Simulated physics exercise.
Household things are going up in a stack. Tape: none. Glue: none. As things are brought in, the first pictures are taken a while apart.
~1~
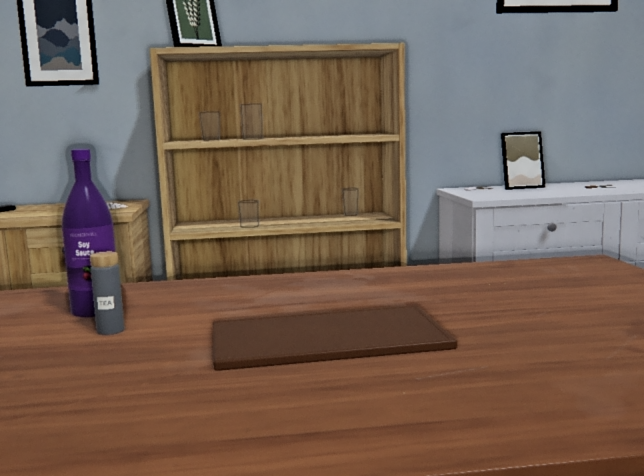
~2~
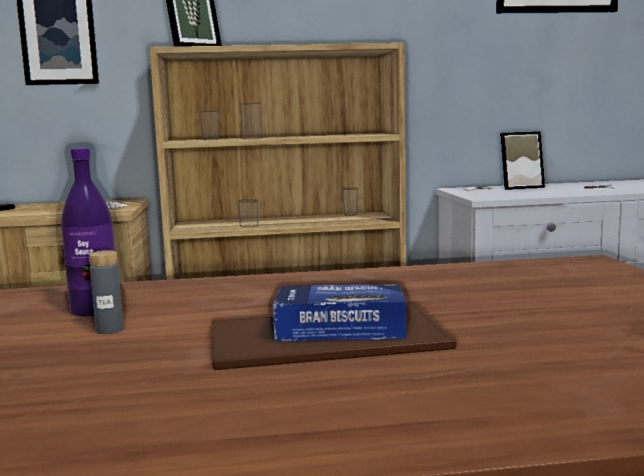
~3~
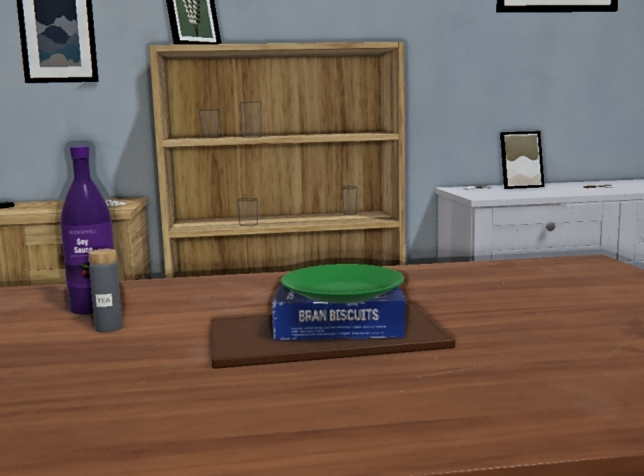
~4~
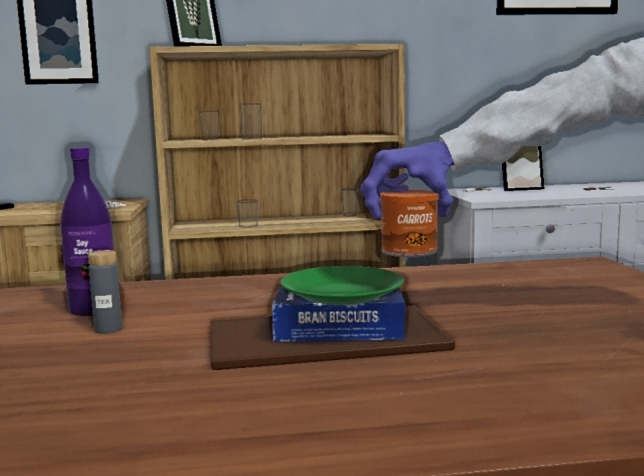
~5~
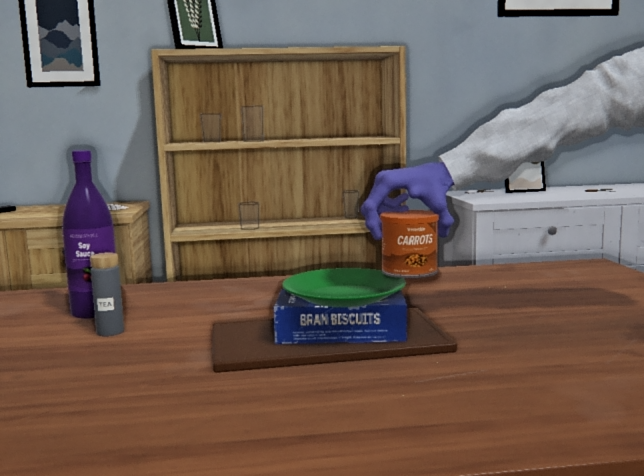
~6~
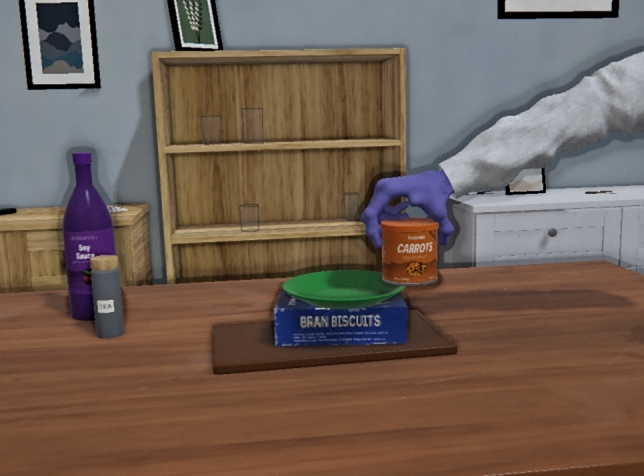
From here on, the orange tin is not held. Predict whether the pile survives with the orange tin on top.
It falls over.
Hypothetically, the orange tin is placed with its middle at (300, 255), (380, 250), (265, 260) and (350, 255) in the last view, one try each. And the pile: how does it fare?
Stays standing; stays standing; collapses; stays standing.
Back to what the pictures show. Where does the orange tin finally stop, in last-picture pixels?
Near (516, 308).
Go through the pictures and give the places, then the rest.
In the first picture, the last thing is not in view yet; brown tray (328, 334).
In the second picture, the last thing is not in view yet; blue packet (340, 311).
In the third picture, the last thing is not in view yet; purple bottle (87, 229).
The fourth picture shows still above its spot; orange tin (409, 223); grey shaker (105, 292).
The fifth picture shows still above its spot; orange tin (409, 243); green plate (344, 289).
The sixth picture shows set down, still held; orange tin (410, 251); brown tray (328, 339).
Then, 0.30 s later than the last frame, orange tin now fallen.
Then, 0.40 s later than the last frame, things are still on the move.
Then, 0.50 s later than the last frame, as before.
When it is over, fallen, orange tin; the other 5 as before. End places, in pixels of the last picture, orange tin near (515, 308). The pile gives way.
